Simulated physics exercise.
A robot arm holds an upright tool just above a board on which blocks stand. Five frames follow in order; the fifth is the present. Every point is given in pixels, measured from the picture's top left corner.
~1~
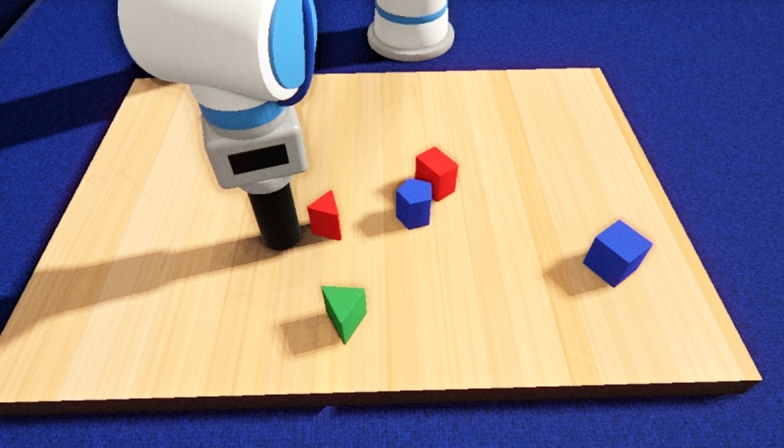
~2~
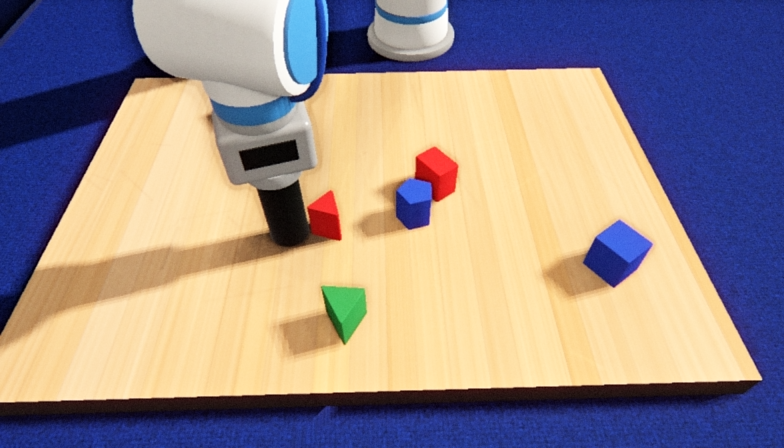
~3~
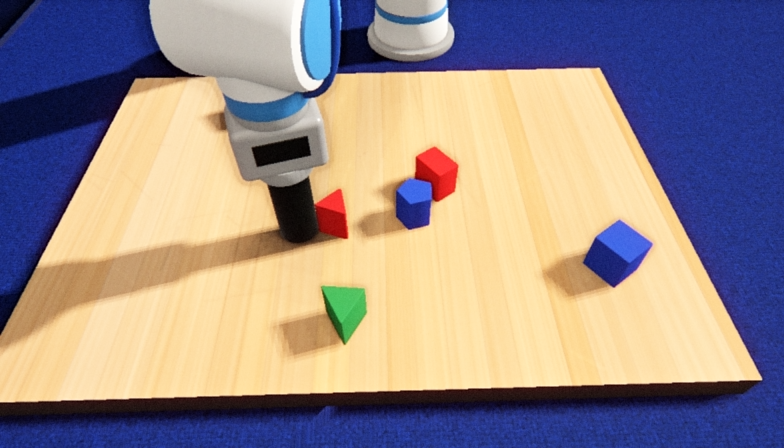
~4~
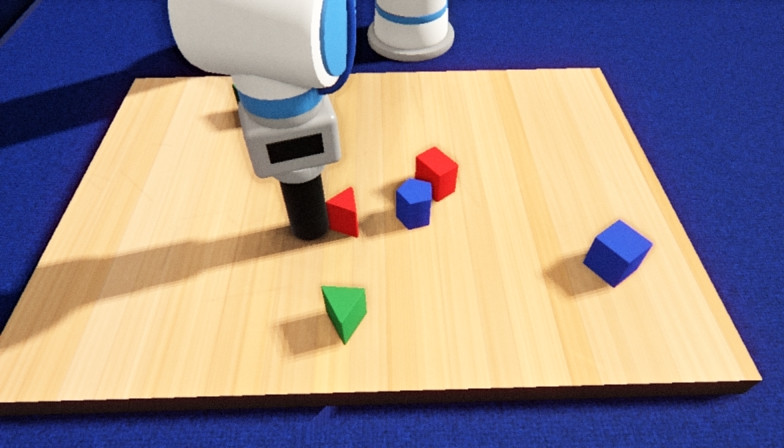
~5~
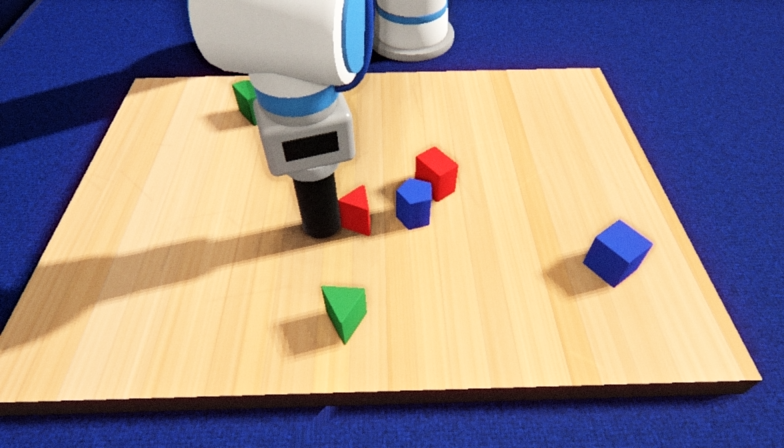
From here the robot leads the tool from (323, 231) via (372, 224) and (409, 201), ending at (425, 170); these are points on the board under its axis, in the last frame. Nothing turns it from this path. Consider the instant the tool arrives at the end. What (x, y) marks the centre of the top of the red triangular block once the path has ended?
For the centre of its top, I'd go with (448, 169).
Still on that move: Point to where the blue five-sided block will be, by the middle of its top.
Located at (470, 186).
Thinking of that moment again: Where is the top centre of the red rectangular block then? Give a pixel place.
Final place: (462, 144).
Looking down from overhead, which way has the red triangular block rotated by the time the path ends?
The twist is clockwise.
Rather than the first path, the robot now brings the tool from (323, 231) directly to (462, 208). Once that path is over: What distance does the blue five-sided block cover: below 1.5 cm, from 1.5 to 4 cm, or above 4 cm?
More than 4 cm.
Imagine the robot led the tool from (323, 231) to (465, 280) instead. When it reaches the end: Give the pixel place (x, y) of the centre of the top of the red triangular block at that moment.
The middle of its upper face should be somewhere near (381, 199).
What follows on the original path. One third of the way, tool at (372, 217); red triangular block at (406, 187), turned 15° anticlockwise; blue five-sided block at (435, 187).
Two thirds of the way, tool at (409, 193); red triangular block at (445, 174), turned 35° clockwise; blue five-sided block at (469, 186), turned 40° clockwise; red rectangular block at (447, 155), turned 50° anticlockwise.
At the end, tool at (425, 164); red triangular block at (448, 169), turned 80° clockwise; blue five-sided block at (470, 186), turned 45° clockwise; red rectangular block at (462, 144).
